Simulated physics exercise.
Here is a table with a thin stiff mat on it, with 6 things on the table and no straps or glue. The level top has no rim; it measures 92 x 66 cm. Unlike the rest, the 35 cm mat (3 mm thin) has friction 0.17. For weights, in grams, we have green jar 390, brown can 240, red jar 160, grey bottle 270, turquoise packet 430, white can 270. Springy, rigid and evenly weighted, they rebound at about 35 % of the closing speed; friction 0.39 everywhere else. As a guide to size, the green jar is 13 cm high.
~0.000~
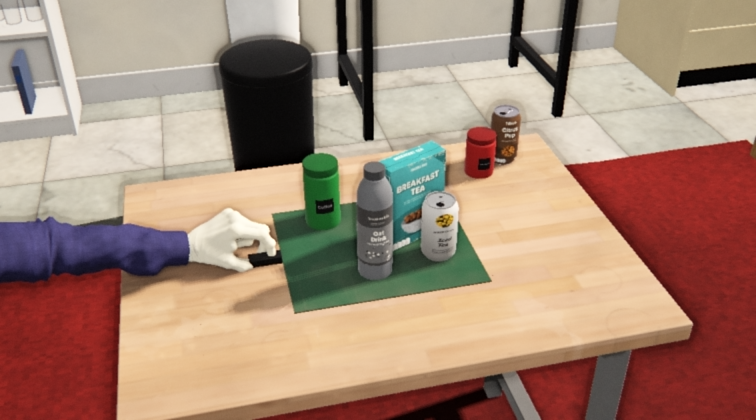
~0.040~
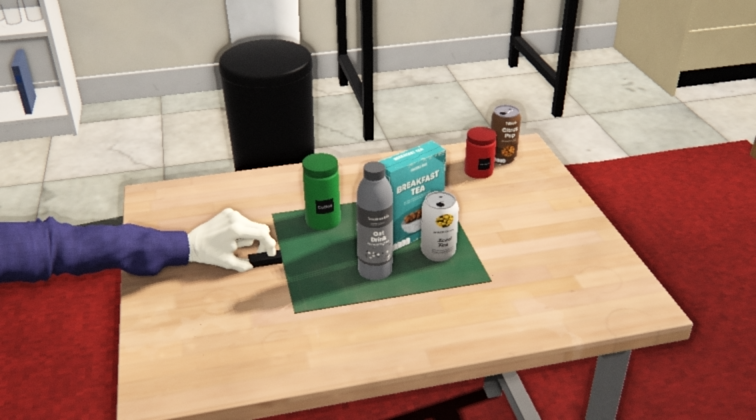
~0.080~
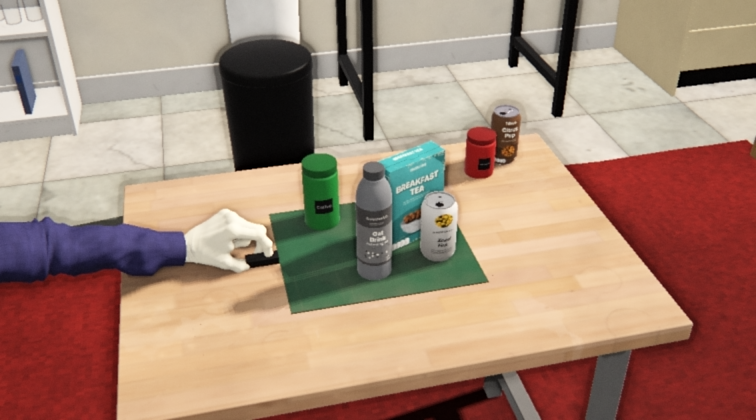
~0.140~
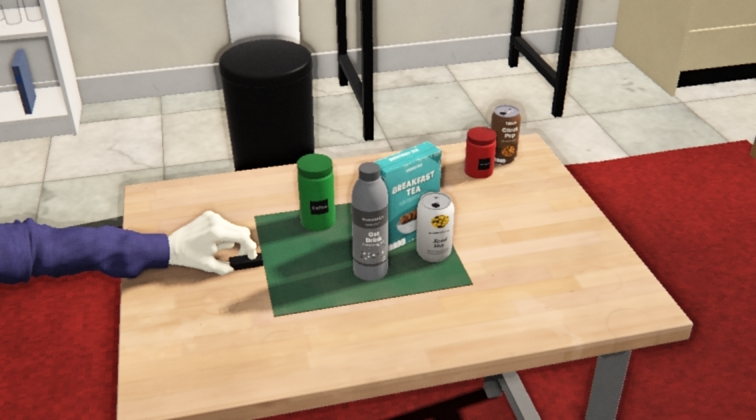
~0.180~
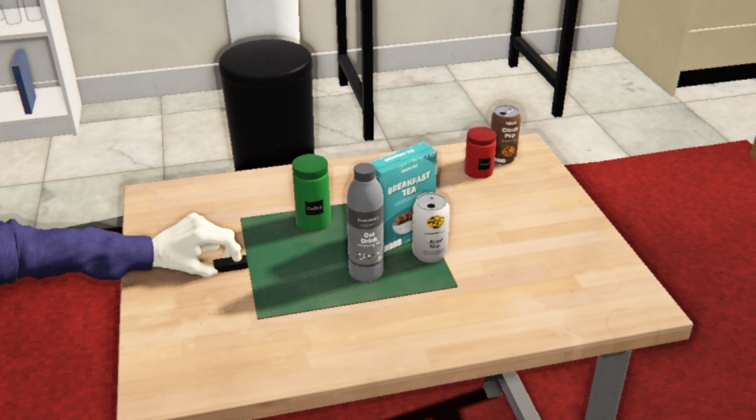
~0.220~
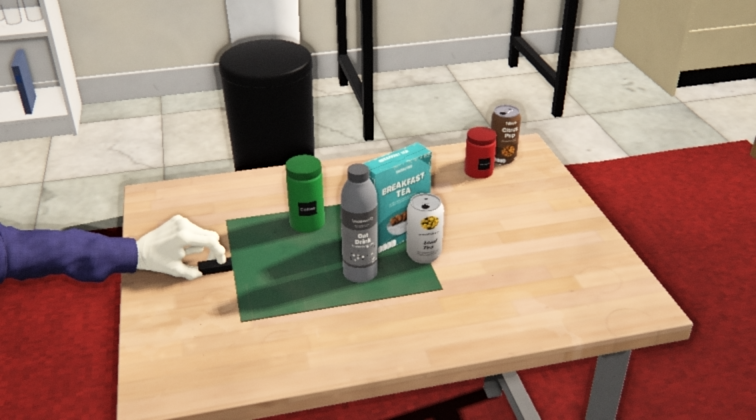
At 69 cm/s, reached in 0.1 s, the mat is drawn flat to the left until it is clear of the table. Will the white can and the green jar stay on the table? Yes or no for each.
White can: Yes; green jar: No.
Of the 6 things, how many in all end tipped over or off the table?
So, 2 in all.
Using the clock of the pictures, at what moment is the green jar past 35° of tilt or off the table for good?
Roughly at the 0.8 s mark.
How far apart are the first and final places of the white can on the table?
The shift is close to 8 cm.
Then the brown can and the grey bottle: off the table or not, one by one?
Brown can: In bounds; grey bottle: Out of bounds.
By 0.62 s, mat out by 37 cm; green jar 28 cm from its spot near (173, 212); white can 8 cm from its spot near (397, 235); turquoise packet 23 cm from its spot.
By 0.92 s, mat out by 57 cm; green jar and grey bottle now off the table; white can 8 cm from its spot near (397, 235); turquoise packet 39 cm from its spot.
When it is over (1.9 s), off the table, green jar and grey bottle; not toppled but over 6 cm from the start, turquoise packet and white can; the other 2 within 6 cm of the start. End places, in pixels of the last picture, white can near (397, 235).
